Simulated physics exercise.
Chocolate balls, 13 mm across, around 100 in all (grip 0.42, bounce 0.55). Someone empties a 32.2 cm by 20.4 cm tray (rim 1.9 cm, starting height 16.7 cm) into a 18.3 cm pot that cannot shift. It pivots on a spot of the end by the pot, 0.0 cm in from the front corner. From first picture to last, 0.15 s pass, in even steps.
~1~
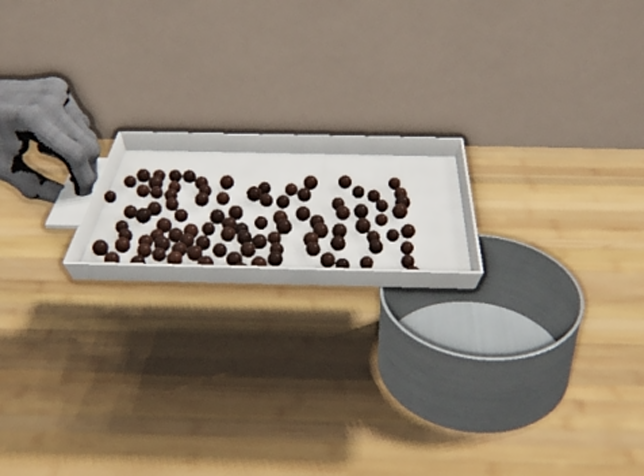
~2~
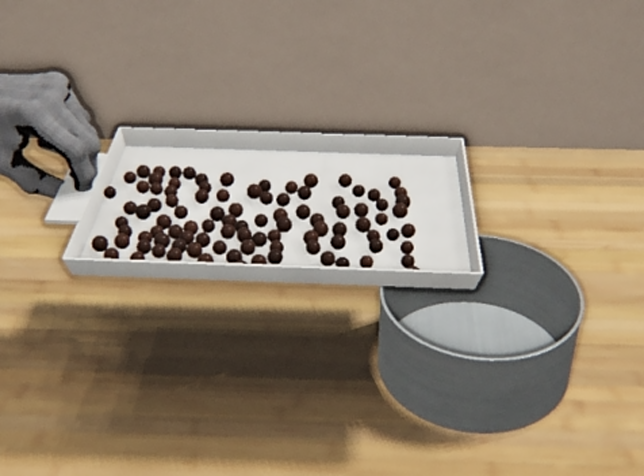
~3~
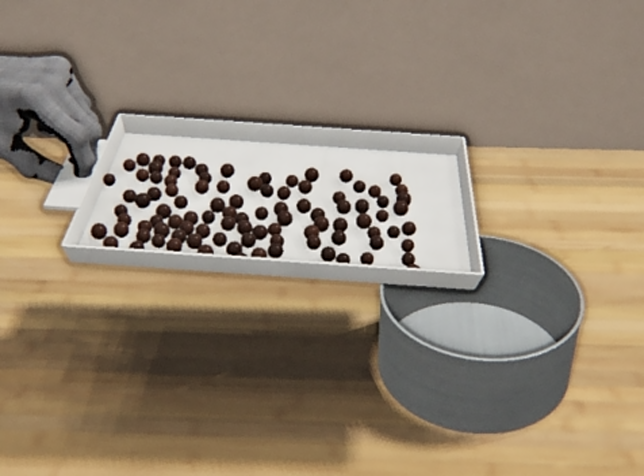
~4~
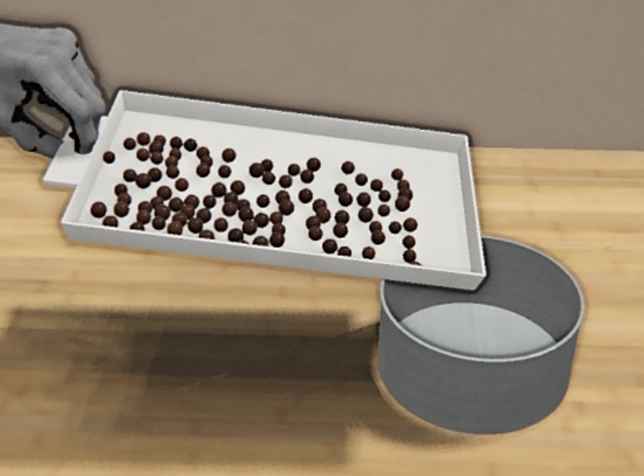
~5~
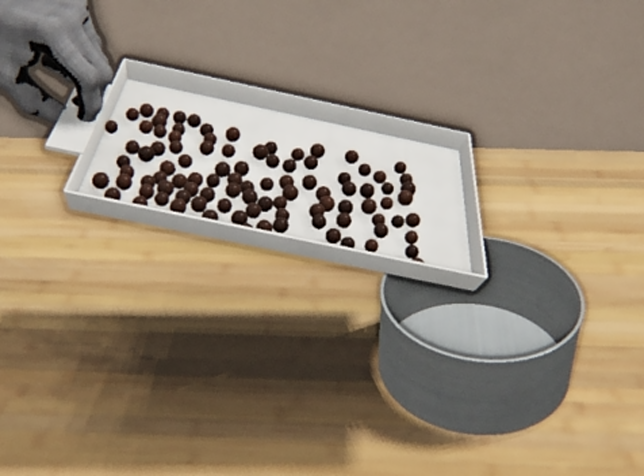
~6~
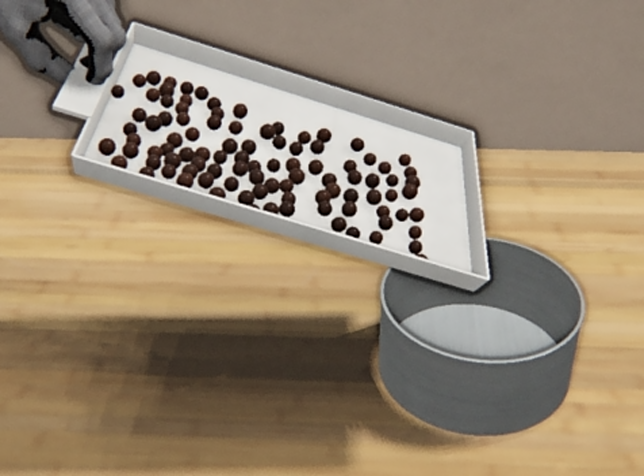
A white rectangular tray scattered with dark brown balls is held by a grey hand at its left end, above a light wooden surface against a plain taupe wall, seen from slightly above. A round grey pot sits beneath the tray's right end. The hand raises the left end, slowly then faster, tilting the tray down to the right while the balls keep their places on it.
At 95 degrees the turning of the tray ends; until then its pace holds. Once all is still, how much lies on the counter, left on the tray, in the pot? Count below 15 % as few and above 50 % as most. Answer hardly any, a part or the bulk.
On the counter: The bulk; left on the tray: Hardly any; in the pot: A part.
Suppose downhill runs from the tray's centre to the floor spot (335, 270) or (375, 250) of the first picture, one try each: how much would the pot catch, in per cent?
Some 0 and 0 per cent.
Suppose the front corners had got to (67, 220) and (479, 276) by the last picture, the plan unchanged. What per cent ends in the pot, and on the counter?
Pot 0, counter 100.
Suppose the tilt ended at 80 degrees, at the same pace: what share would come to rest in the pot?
In that case some 20 per cent.
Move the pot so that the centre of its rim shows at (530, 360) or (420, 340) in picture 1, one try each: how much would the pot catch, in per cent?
About 65 and 5 per cent.
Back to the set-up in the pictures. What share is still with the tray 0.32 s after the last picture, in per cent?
About 100 per cent.
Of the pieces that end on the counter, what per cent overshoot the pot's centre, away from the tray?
About 100 per cent.
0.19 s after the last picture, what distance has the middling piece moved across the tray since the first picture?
Some 2 cm.
Then, 0.19 s after the last picture, tilt 59 degrees; the tray holds 100 %, the pot 0 %.
Then, 0.32 s after the last picture, tilt 86 degrees; the tray holds 100 %, the pot 0 %.
Then, 0.57 s after the last picture, tilt 95 degrees; the tray holds 0 %, the pot 20 %.
In the end, counter 75 %, tray 0 %, pot 25 %.
